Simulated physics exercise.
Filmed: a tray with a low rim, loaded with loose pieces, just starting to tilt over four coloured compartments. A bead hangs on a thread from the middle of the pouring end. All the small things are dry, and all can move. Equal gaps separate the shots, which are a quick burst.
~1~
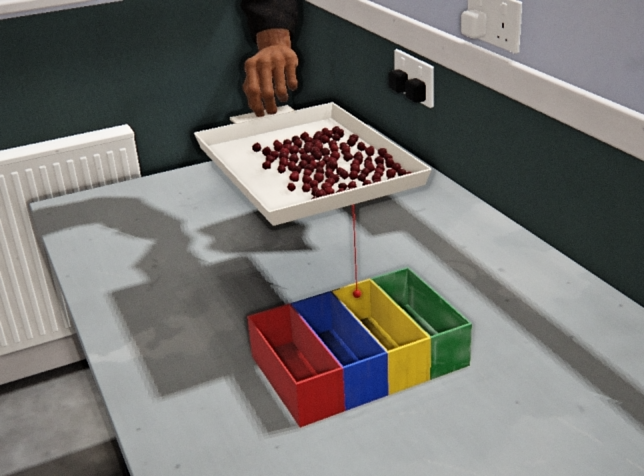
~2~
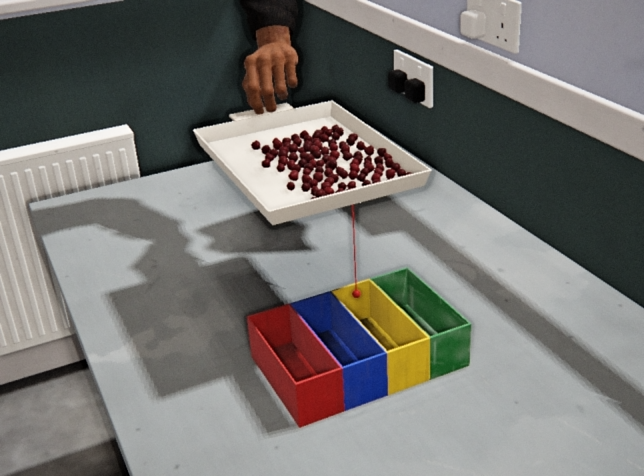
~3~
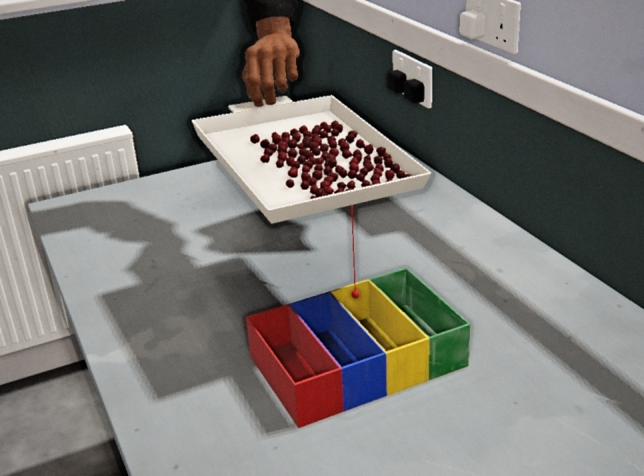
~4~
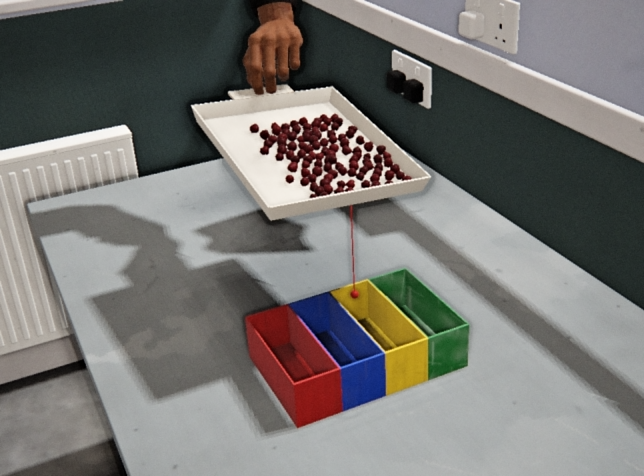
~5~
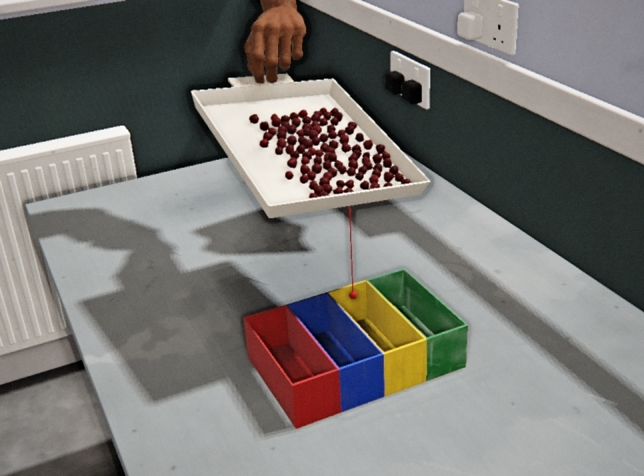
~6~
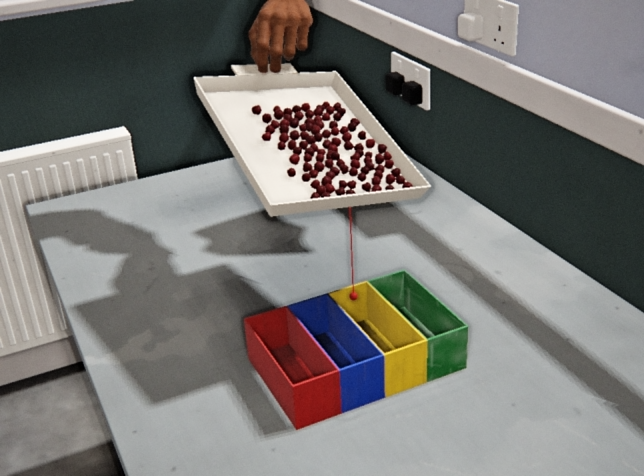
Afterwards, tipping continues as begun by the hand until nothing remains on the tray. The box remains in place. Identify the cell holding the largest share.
Largest share: Green.
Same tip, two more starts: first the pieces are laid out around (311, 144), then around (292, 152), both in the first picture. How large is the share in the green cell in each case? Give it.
Respectively 60 and 60 in a hundred.
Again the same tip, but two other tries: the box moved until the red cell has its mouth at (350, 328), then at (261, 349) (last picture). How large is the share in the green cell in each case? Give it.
Respectively 20 % and 20 %.
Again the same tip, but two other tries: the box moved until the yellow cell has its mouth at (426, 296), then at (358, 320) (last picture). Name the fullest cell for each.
In the first case it's yellow, in the second it's green.
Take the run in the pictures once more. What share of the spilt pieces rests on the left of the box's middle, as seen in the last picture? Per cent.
About 0 per cent.
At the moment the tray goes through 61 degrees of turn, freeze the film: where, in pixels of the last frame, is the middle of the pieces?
Close to (375, 155).
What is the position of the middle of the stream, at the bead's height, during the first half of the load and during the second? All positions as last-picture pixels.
First around (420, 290), afterwards around (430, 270).
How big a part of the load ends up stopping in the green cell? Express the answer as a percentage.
Result: Some 50 % of the load.
Soon, tray tipped steeply; all on the tray.
A while on, tray tipped right over; nearly all on the tray; a stray few in the green cell.
Towards the end, tray tipped past a quarter turn; about half in the green cell; a small part in the yellow cell; a stray few in the blue cell; about a third falling or outside the box.
Finally, tray tipped past a quarter turn; about half in the green cell; a small part in the yellow cell; a stray few in the blue cell; none in the red cell; about a third outside the box.
